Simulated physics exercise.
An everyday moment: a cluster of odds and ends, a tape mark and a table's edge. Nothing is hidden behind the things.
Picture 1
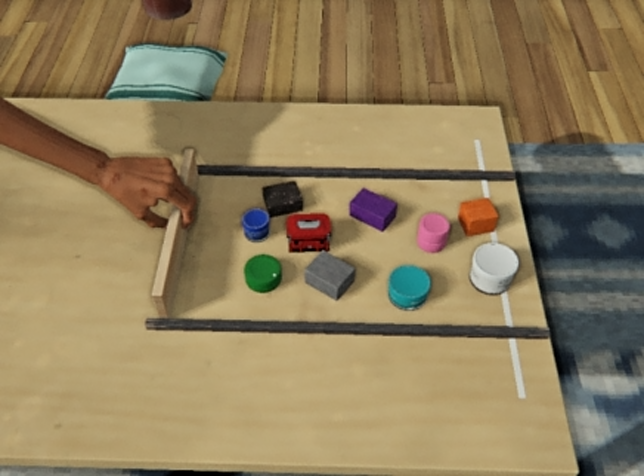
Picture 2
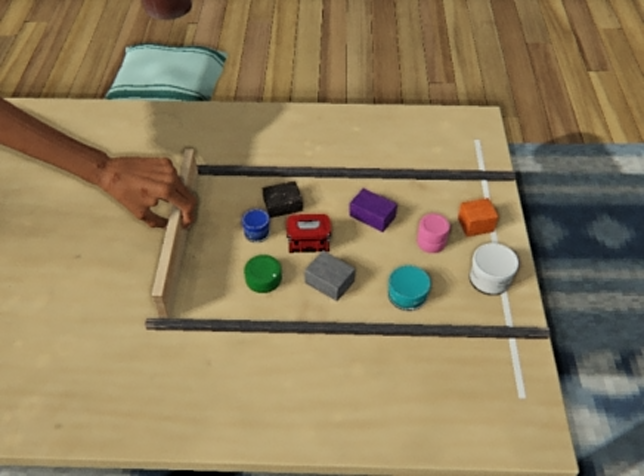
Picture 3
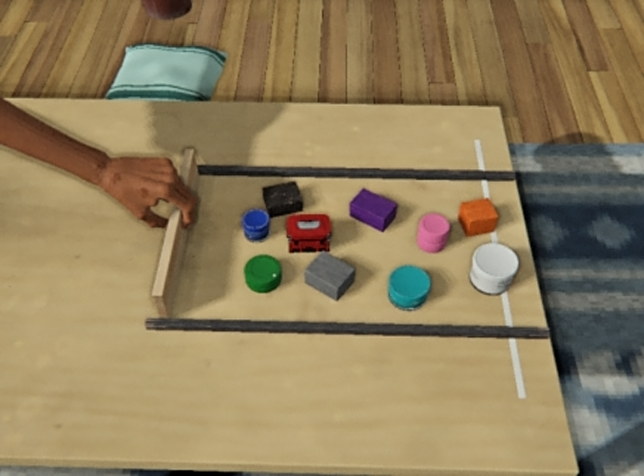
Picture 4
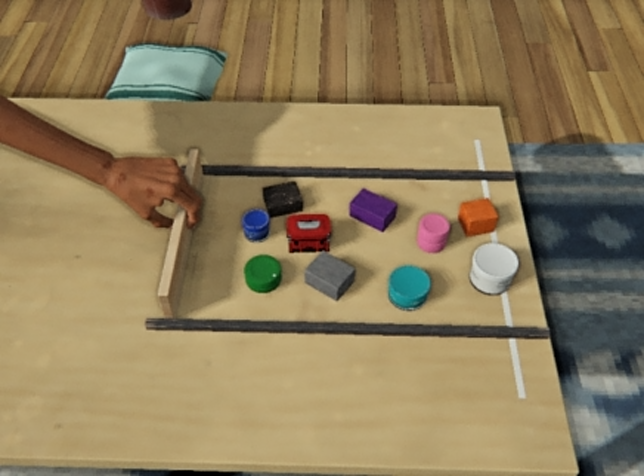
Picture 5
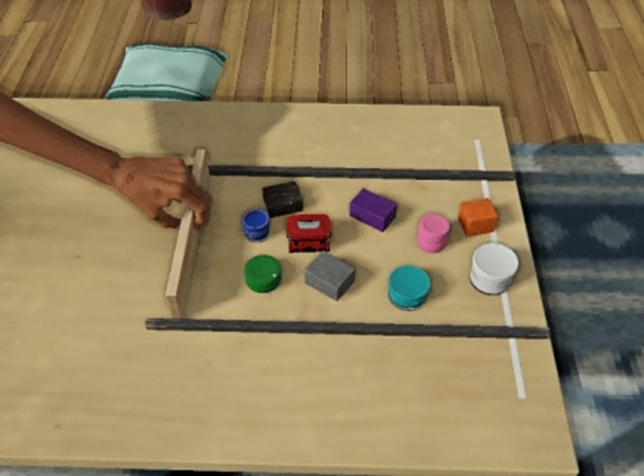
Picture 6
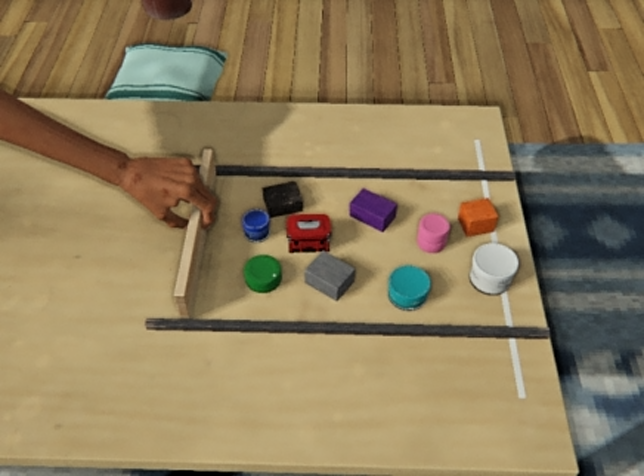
A hand slides a wooden board slightly right toward small colourful objects on a table.
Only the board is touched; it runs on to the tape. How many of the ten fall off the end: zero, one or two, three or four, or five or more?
Here the number that fall off is five or more.
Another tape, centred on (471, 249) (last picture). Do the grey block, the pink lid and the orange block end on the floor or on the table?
The grey block remains up; the pink lid does not fall; the orange block falls.
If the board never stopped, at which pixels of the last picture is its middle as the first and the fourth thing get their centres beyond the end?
At (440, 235) for the first, at (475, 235) for the fourth.
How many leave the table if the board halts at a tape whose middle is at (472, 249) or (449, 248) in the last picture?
The counts: 2 and 1.
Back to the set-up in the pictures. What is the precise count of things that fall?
In all, 6 of them.
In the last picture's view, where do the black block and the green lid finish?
The black block stops around (508, 207); the green lid around (523, 285).
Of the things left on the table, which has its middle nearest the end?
Foremost is the red case.
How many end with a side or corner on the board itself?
4 of them.
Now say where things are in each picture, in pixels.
In the first picture, white tin (493, 269); orange block (478, 217); pink lid (433, 233); board (178, 229); tape (496, 249).
In the second picture, orange block (478, 218); black block (283, 199).
In the third picture, pink lid (433, 234); red case (309, 233).
In the fourth picture, white tin (493, 269); blue pot (256, 226).
In the fifth picture, orange block (478, 218); grey block (330, 276).
In the sixth picture, white tin (493, 269); orange block (478, 218); pink lid (433, 234); board (198, 229); tape (496, 249).
Early on, none off yet; white tin at rest near (493, 269); orange block at rest near (478, 218); pink lid at rest near (433, 234).
Finally, the number that fall off is five or more; lost, grey block, purple block, turquoise pot, pink lid, orange block and white tin.
